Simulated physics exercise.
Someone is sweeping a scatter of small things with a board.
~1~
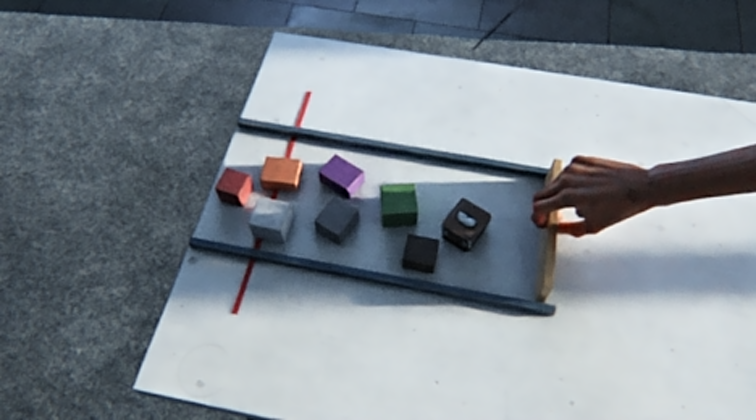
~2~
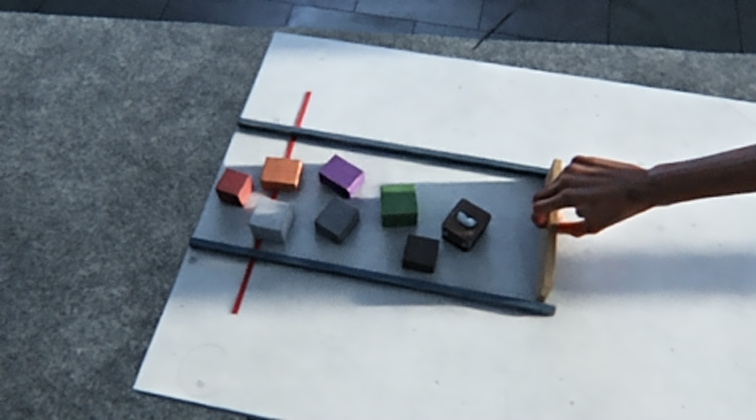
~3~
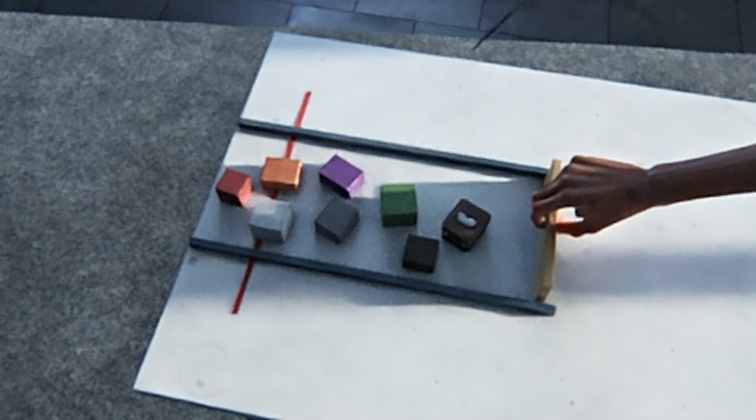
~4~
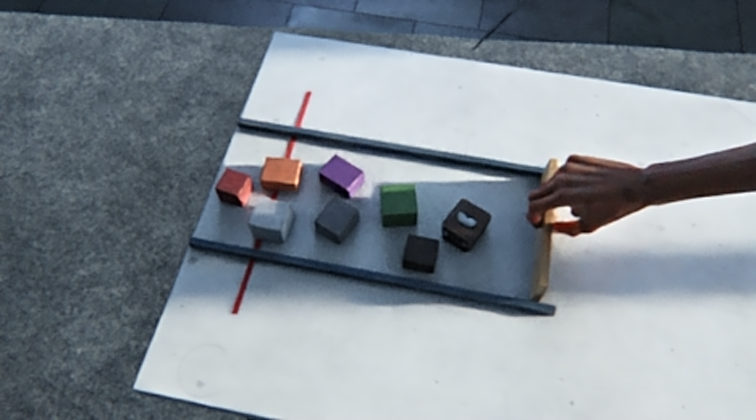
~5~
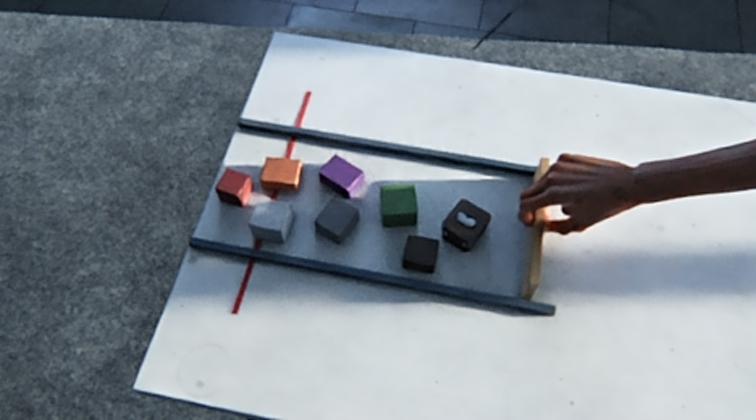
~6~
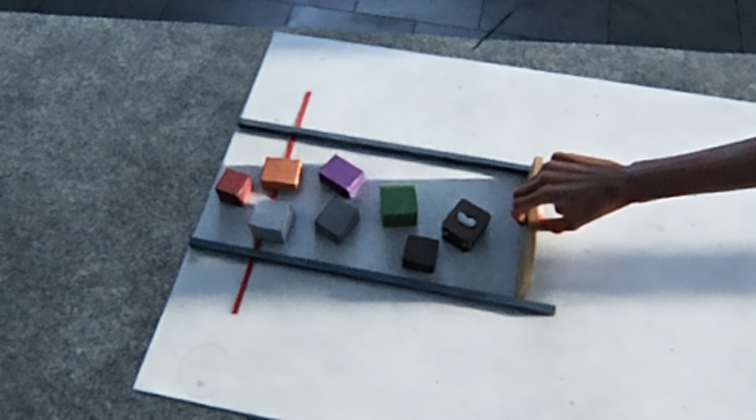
A wooden board, held by a dark-skinned hand, slid slightly left between two dark rails toward a scatter of colored blocks, while the blocks around the red line stayed still.
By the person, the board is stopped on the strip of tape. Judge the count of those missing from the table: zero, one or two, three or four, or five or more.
A pair at most tumble, not none.
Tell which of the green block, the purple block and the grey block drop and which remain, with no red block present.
Result: Green block stays, purple block stays, grey block stays.
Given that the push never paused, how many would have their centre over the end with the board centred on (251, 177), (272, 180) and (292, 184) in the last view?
It comes out as 4, then 2, then 1.
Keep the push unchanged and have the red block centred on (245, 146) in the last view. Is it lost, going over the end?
Result: It does not drop.
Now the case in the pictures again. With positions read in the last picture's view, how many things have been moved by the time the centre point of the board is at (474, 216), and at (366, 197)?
Well, it's 1 at the first one and 6 at the second.
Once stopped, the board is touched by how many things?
2 end up touching it.
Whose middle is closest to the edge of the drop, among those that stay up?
Answer: The orange block.
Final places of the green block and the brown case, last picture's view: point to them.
I'd put one at around (254, 169) and the other at around (252, 202).
A little later, none off yet; red block at rest near (235, 187); orange block at rest near (282, 174); white block at rest near (272, 221).
When it is over, the number that fall off is one or two; down, white block and red block.
